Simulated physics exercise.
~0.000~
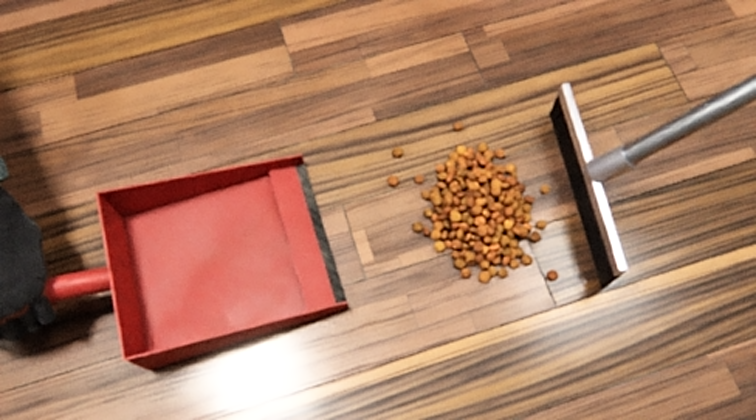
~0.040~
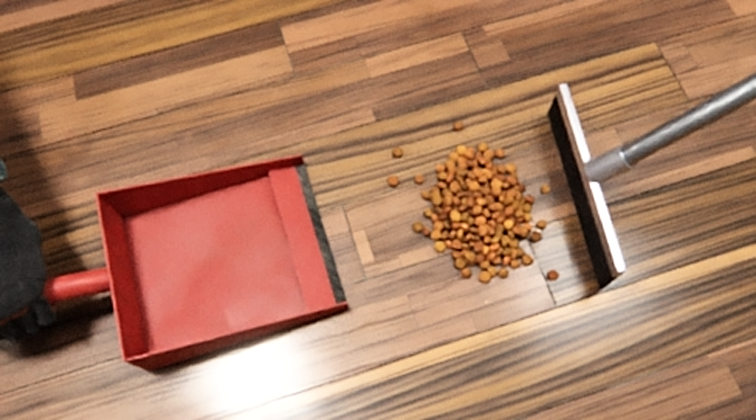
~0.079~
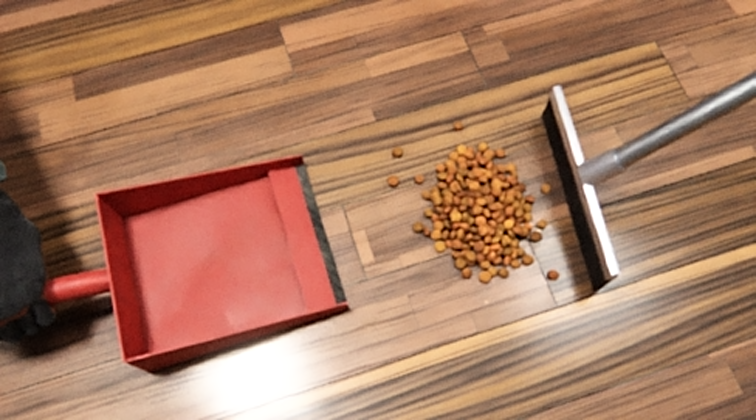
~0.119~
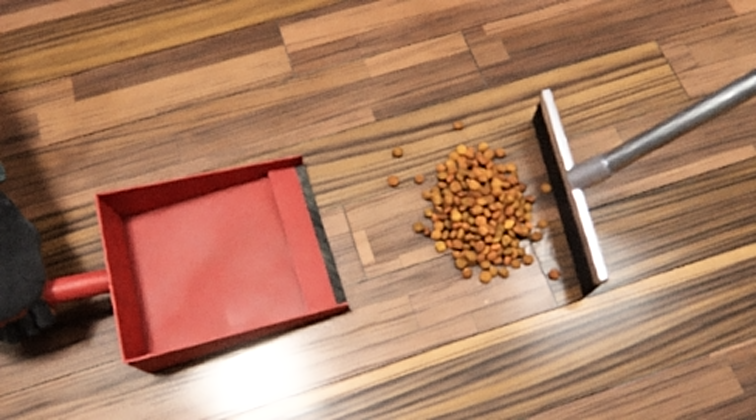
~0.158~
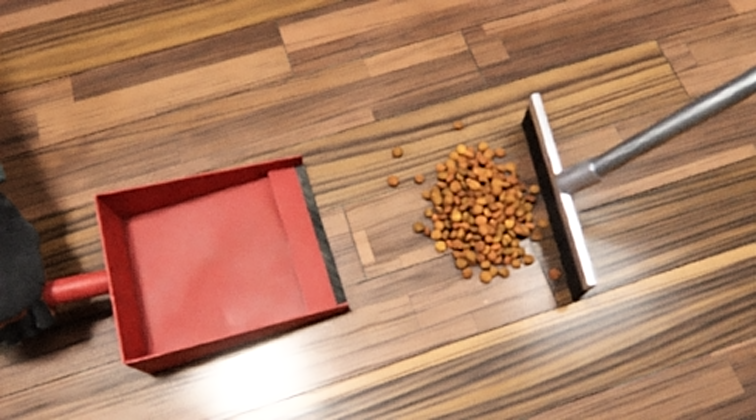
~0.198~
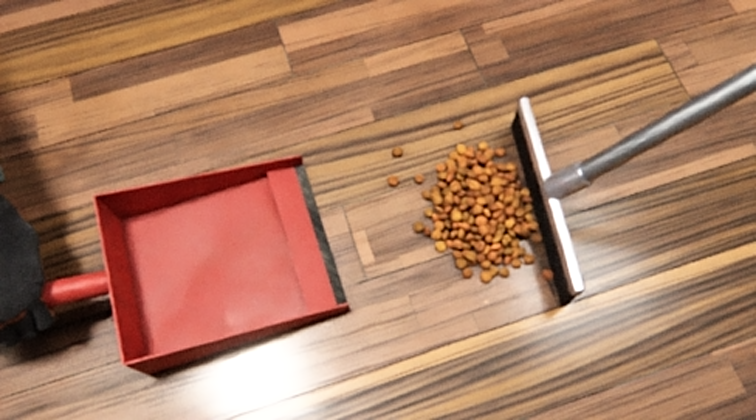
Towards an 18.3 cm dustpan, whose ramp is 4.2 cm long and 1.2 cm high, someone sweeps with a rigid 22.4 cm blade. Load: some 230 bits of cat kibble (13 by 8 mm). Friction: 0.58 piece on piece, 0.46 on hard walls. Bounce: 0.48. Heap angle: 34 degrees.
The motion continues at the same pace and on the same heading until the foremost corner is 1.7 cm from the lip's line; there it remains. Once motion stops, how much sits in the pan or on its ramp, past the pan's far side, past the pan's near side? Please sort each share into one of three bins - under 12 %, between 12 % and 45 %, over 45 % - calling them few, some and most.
In the pan or on its ramp: Some. Past the pan's far side: Few. Past the pan's near side: Some.
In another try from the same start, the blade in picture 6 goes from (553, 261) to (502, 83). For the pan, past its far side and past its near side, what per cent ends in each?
The pan gets 30, the far side 20 and the near side 10.
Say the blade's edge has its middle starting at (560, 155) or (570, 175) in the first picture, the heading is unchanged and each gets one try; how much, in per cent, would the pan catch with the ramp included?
Some 30 and 20 per cent.
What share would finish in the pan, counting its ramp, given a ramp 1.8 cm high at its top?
Around 20 per cent.
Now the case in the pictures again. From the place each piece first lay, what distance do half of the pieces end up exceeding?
Median shift: Approx. 18 cm.
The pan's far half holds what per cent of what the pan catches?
Around 10 percent.
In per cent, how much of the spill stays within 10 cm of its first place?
About 5 %.
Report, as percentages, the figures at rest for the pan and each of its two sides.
Pan 20, far side 0, near side 20.
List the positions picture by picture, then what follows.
Blade from (619, 271) to (563, 92), moved 0.0 cm, 0 of the pieces shifted so far; middle of the pieces at (475, 210); pan at (215, 266), in the first picture.
Blade from (617, 271) to (561, 92), moved 0.3 cm, 0 of the pieces shifted so far; middle of the pieces at (476, 210), in the second picture.
Blade from (611, 274) to (555, 95), moved 1.1 cm, 0 of the pieces shifted so far; middle of the pieces at (476, 210), in the third picture.
Blade from (600, 279) to (545, 98), moved 2.5 cm, 0 of the pieces shifted so far; middle of the pieces at (476, 209), in the fourth picture.
Blade from (588, 285) to (534, 102), moved 3.9 cm, 1 of the pieces shifted so far; middle of the pieces at (476, 209), in the fifth picture.
Blade from (576, 290) to (522, 106), moved 5.4 cm, 10 of the pieces shifted so far; middle of the pieces at (476, 209); pan at (214, 269). The blade's pace is about 0.36 m/s, heading 6 degrees towards the viewer's side, in the sixth picture.
Then, at 0.48 s, middle of the blade 14 cm from the lip; 0 % over the lip, far side 0 %, near side 10 %.
After 0.66 s, middle of the blade 7 cm from the lip; 0 % over the lip, far side 0 %, near side 15 %.
Then, at 0.96 s, middle of the blade 3 cm from the lip; 20 % over the lip, far side 0 %, near side 20 %.
At rest (1.3 s), pan 20 %, far side 0 %, near side 20 %, in front of the lip or behind the blade 65 %.
